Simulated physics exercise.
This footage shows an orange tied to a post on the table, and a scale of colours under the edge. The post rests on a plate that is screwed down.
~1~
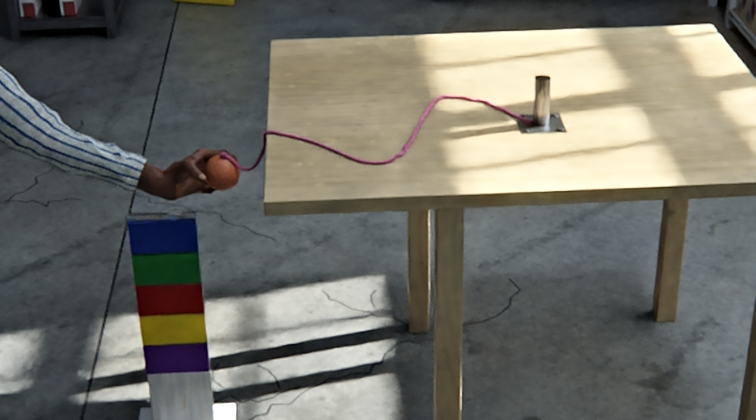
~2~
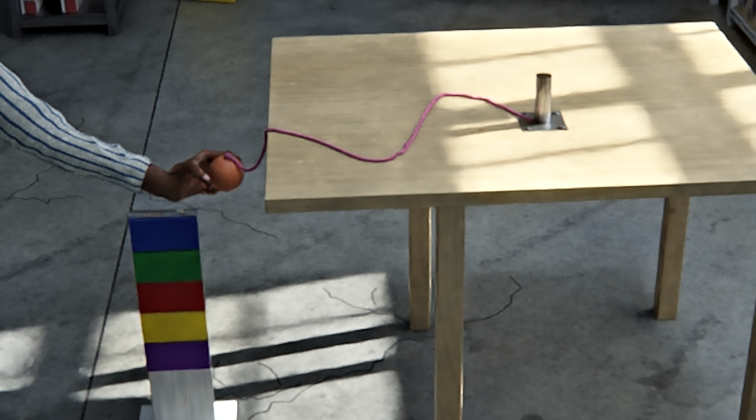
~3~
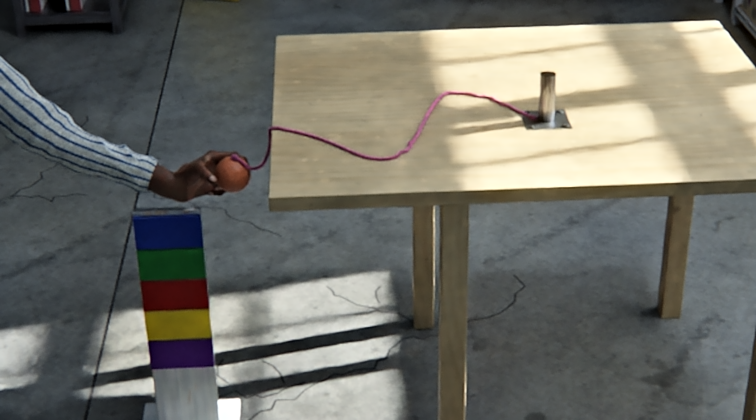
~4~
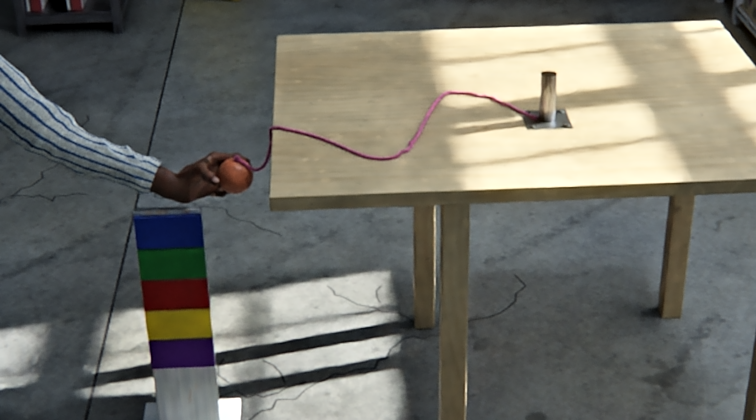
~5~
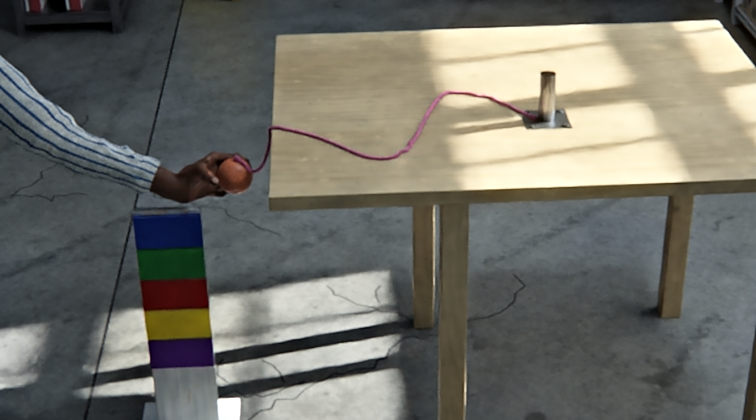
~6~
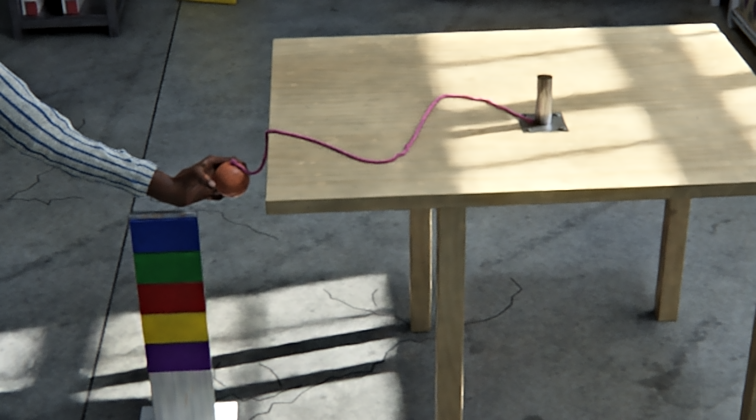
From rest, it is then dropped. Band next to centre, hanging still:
Purple.
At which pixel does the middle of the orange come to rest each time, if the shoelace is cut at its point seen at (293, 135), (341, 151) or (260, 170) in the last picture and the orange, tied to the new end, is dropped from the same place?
The three cuts give roughly (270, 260), (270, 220) and (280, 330) respectively.
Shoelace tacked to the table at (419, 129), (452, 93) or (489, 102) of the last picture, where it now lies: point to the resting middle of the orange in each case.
It ends up near (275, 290) the first time, (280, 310) the second and (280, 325) the third.
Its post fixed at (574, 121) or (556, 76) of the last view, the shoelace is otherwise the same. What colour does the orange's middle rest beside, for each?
For the first spot, yellow; for the second, yellow.
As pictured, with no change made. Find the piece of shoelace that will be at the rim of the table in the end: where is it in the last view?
The bit in question sits close to (405, 152).
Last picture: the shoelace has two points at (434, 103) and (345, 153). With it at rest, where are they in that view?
Point one: (387, 127); point two: (273, 201).
Early on, orange near (245, 332); level with yellow.
Midway, orange near (301, 339); level with purple.
Near the end, orange near (275, 363); level with purple.
Finally, orange near (284, 360); level with purple. Its centre hangs level with the purple band.
